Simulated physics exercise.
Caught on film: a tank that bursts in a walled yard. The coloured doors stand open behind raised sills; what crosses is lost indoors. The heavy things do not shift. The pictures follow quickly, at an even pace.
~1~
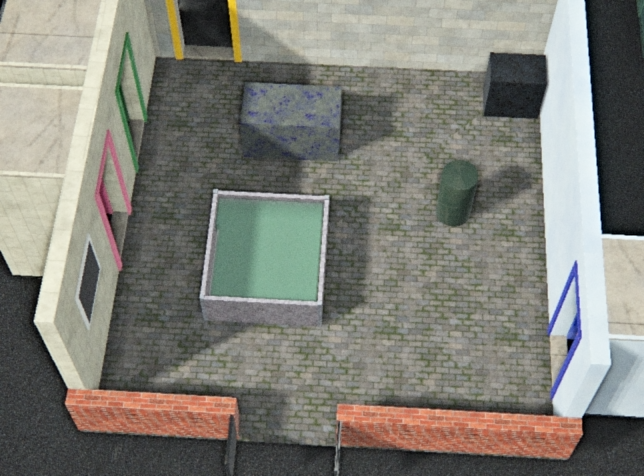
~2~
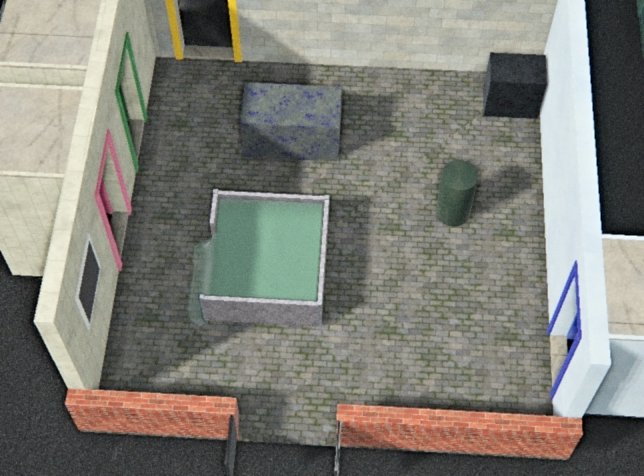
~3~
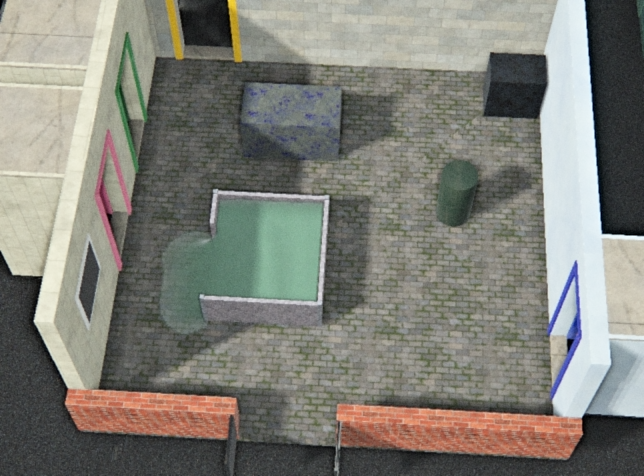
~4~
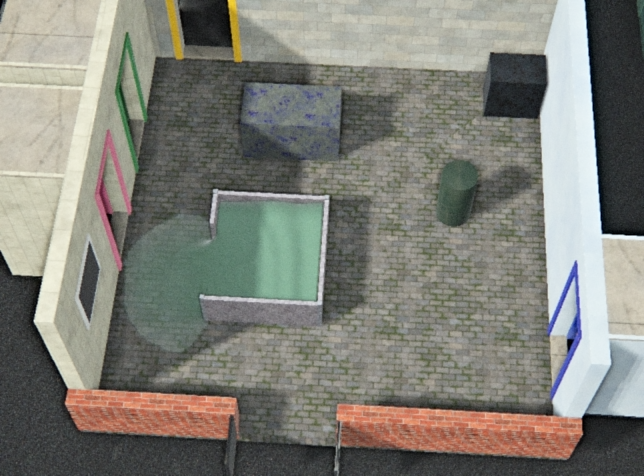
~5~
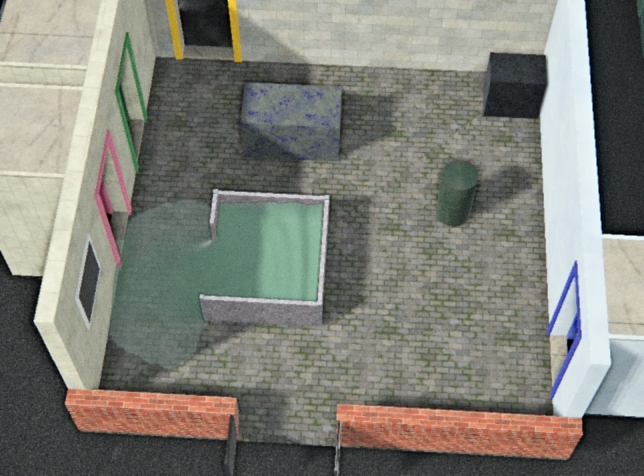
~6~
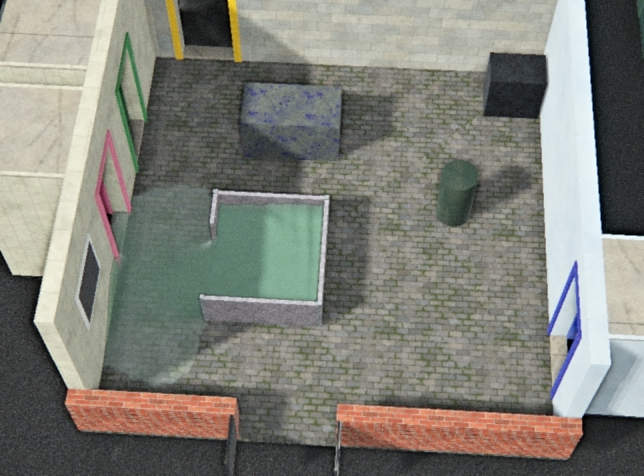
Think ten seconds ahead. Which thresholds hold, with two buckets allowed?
In the end: The green door holds within the limit; the pink door floods; the blue door floods; the yellow door floods.
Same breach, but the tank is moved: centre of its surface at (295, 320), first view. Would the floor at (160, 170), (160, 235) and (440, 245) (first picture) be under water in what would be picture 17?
As listed: Under water, awash, not flooded.
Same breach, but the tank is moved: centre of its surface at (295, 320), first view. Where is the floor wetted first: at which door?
It is the door marked pink.
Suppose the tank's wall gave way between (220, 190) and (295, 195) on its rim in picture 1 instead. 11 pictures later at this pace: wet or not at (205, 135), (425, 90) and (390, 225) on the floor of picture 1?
In turn: Awash, dry, flooded.
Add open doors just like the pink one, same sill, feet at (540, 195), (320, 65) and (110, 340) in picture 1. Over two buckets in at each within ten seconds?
As listed: Lets less in, holds, takes more.
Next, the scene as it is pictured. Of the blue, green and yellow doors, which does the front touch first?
That is the one in green.
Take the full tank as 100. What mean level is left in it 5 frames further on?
Close to 54 %.
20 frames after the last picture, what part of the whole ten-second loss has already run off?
I make it 60 per cent.
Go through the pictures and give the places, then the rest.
Still water in the tank at (266, 249), in the first picture.
Water pours out at (212, 275) and has run to (199, 320), in the second picture.
Water pours out at (212, 276) and has run to (178, 326), in the third picture.
Water pours out at (212, 276) and has run to (134, 254), in the fourth picture.
The front is at (110, 326), out from the gap at (212, 276), in the fifth picture.
The front is at (105, 359), out from the gap at (212, 276), in the sixth picture.
A moment on, water covers 10 % of the floor; the green door wet at the sill, nothing in, the pink door far over two buckets in, the blue door not reached, the yellow door not reached.
Next, water covers 20 % of the floor; the green door wet at the sill, nothing in, the pink door far over two buckets in, the blue door not reached, the yellow door not reached.
Then, water covers 45 % of the floor; the green door wet at the sill, nothing in, the pink door far over two buckets in, the blue door not reached, the yellow door under two buckets in.
Later, water covers 65 % of the floor; the green door wet at the sill, nothing in, the pink door far over two buckets in, the blue door over two buckets in, the yellow door over two buckets in.
In the end, water covers 90 % of the floor; the green door wet at the sill, nothing in, the pink door far over two buckets in, the blue door over two buckets in, the yellow door over two buckets in.
